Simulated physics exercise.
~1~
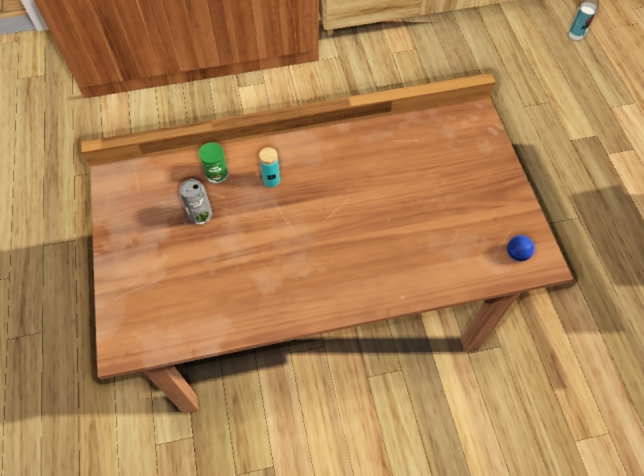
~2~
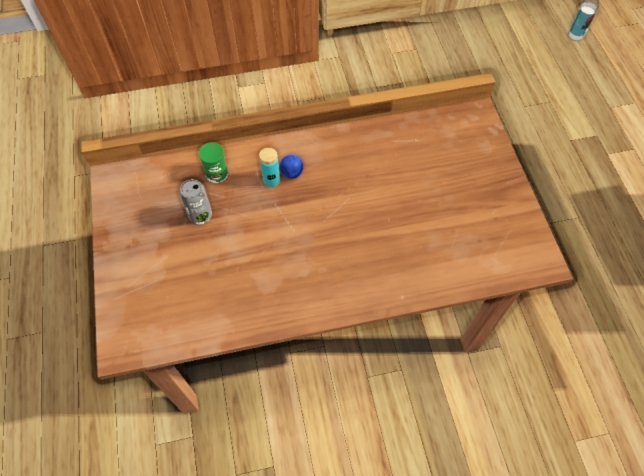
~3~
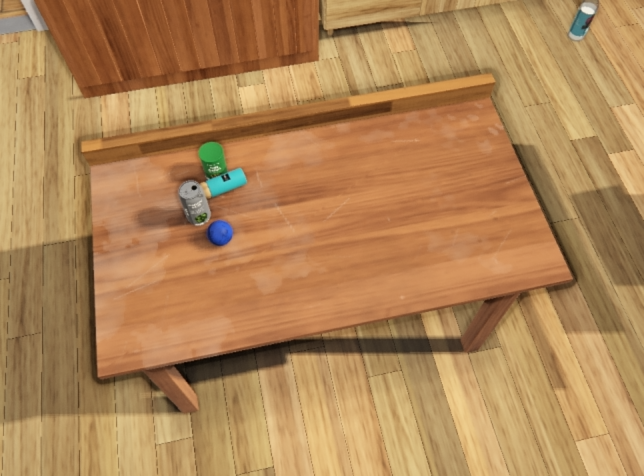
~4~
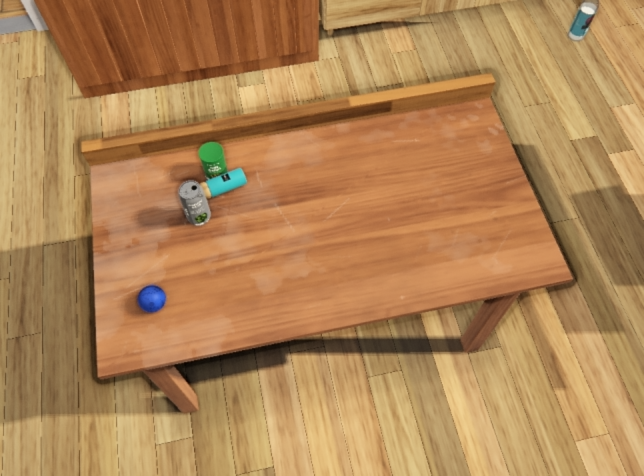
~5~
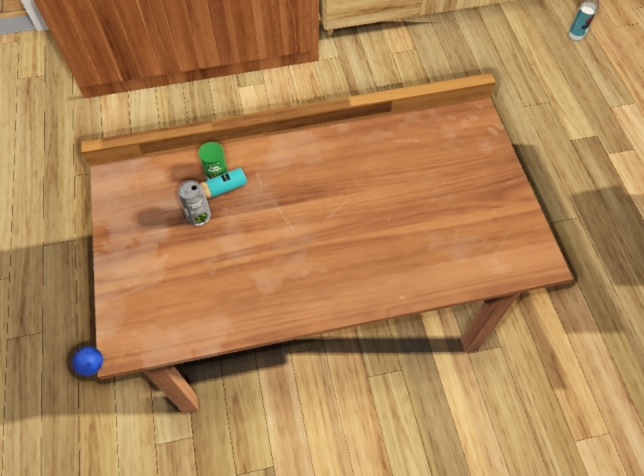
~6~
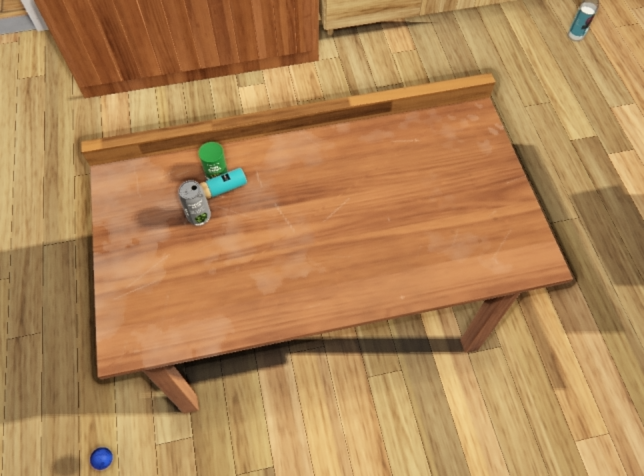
Blue ball rolling across a wooden table, the turquoise shaker toppling beside two standing cans, and the ball dropping to the floor.
